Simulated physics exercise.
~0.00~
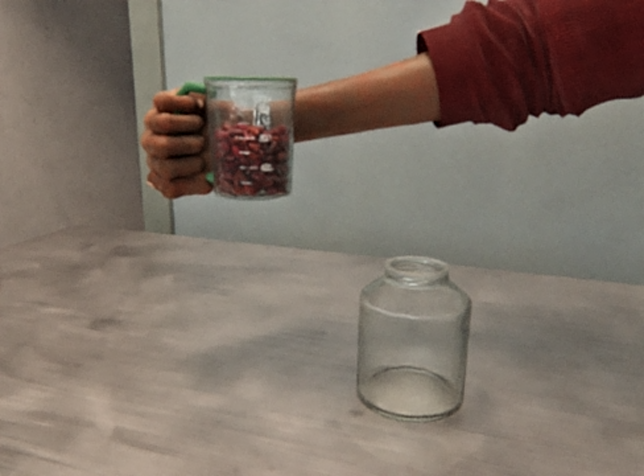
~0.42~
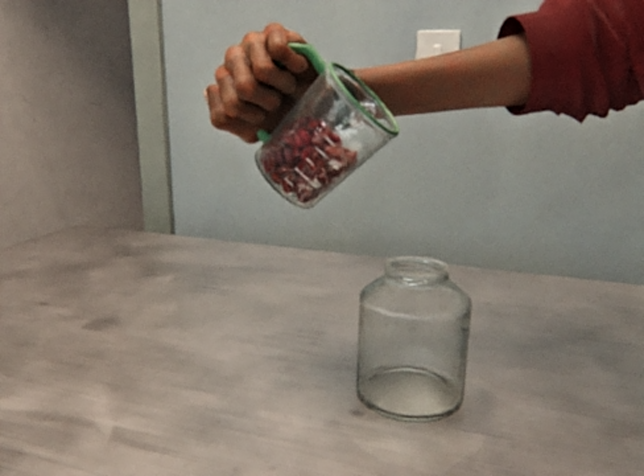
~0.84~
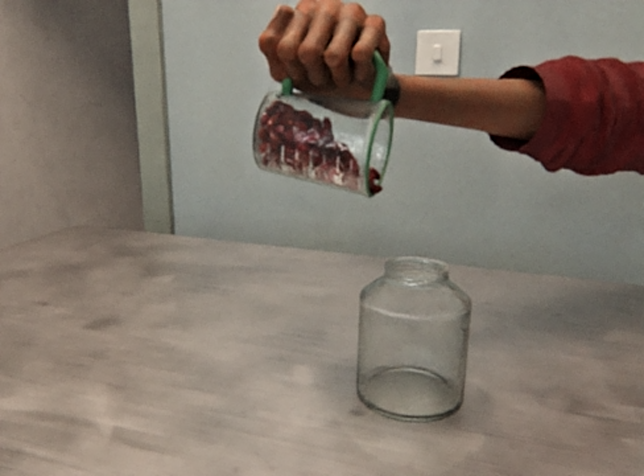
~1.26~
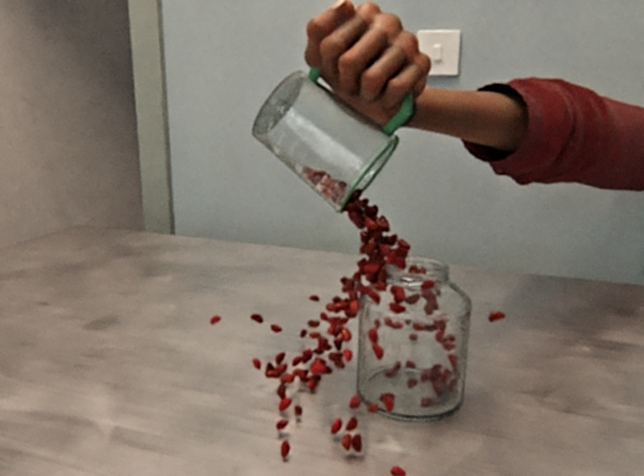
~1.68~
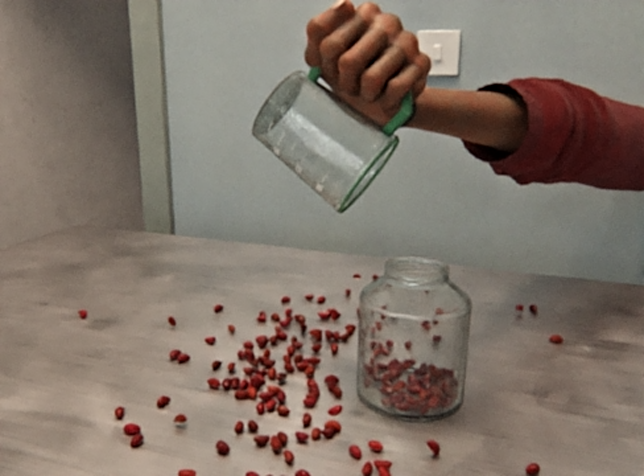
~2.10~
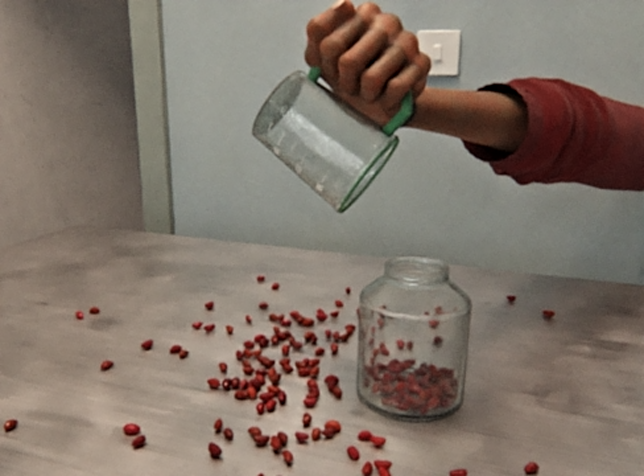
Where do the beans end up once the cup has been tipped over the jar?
The larger part ends up spilt on the table around the jar, while a fair share settles inside the jar. The cup is left with practically none.
